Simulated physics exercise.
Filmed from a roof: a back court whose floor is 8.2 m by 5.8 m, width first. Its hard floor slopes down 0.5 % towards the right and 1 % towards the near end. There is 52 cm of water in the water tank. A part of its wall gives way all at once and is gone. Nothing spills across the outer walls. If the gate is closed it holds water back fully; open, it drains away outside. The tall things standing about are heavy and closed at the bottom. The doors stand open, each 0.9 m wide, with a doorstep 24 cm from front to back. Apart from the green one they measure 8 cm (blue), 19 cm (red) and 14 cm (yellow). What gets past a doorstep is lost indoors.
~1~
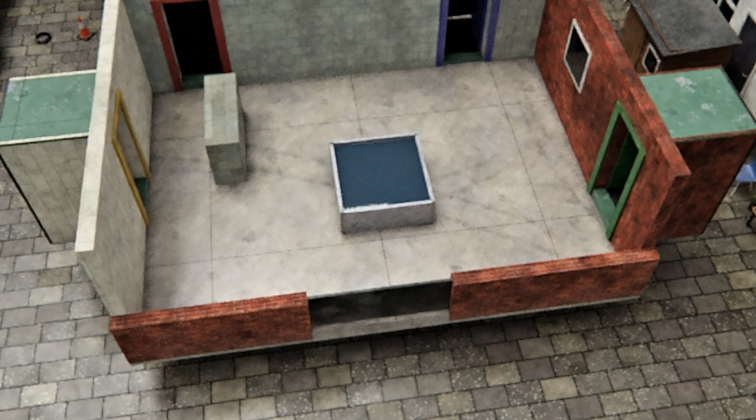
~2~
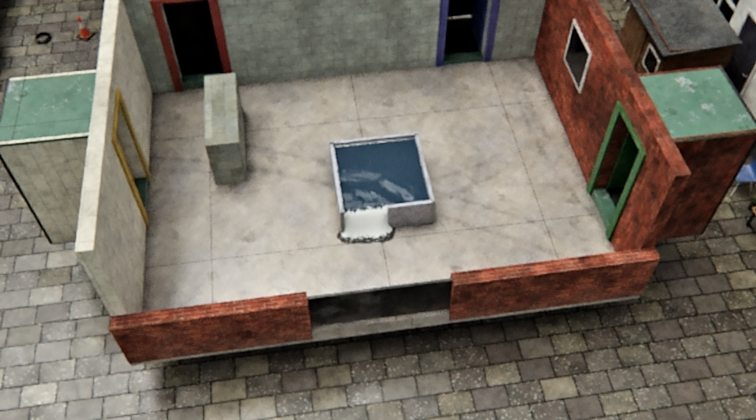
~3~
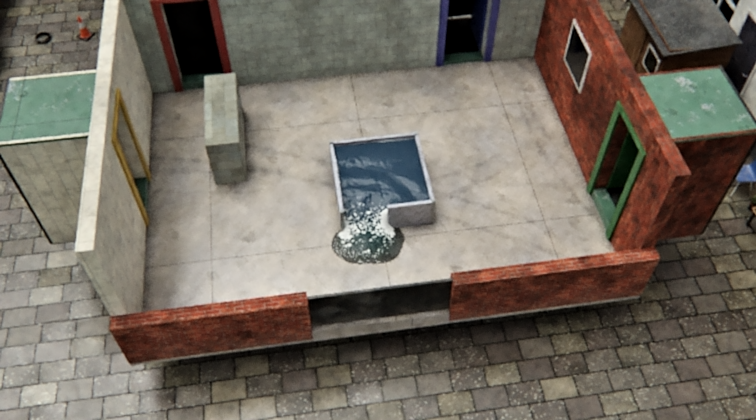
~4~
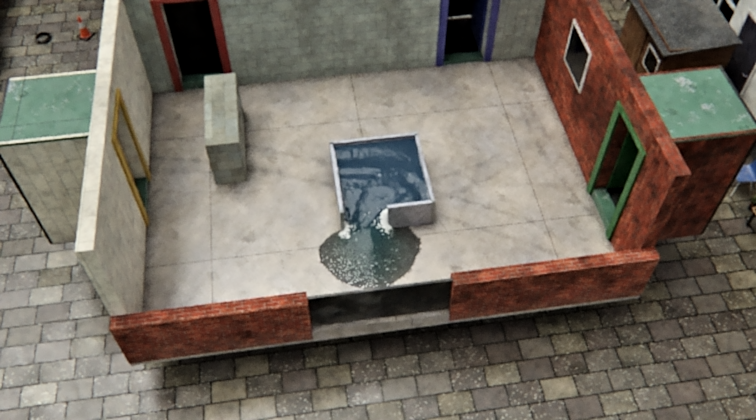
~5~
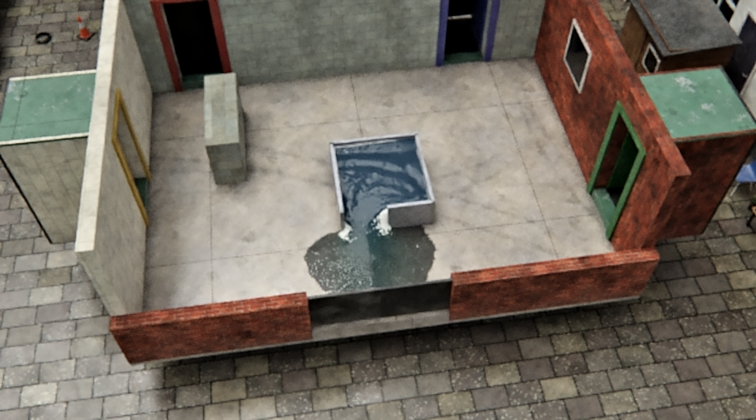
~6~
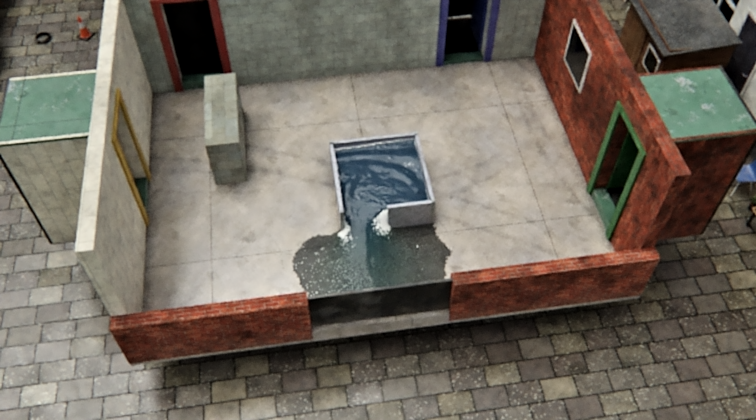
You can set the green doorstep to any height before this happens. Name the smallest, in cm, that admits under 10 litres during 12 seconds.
It would have to be roughly 6.5 cm high.
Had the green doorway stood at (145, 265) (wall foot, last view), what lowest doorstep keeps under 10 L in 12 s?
Roughly 7.0 cm.
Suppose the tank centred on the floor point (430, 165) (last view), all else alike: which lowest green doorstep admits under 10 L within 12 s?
Then roughly 6.0 cm.
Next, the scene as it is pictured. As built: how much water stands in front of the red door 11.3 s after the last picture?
Roughly 3.0 cm deep.
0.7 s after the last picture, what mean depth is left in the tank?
About 35 cm.
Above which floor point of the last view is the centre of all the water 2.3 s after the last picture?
Around (366, 243).
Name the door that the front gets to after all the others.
The blue one.
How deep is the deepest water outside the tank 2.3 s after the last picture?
Up to some 20 cm.
Then, 0.7 s after the last picture water covers 10 % of the floor, deepest (28 cm) near (373, 310); it has not reached the green door.
Then, 2.3 s after the last picture water covers 30 % of the floor, deepest (20 cm) near (153, 339); it has not reached the green door.
Then, 11.3 s after the last picture water covers 85 % of the floor, deepest (6 cm) near (621, 278); 4 cm at the green door, 0 litres in over its 20 cm doorstep.
At the green door as built, the water peaked near 9 cm, 2.9 s after the last picture.
Run again over the same 12 s with other heights there, 24 litres in over 5 cm, 6 litres over 7 cm. The limit of 10 litres is kept from about 6.5 cm up.
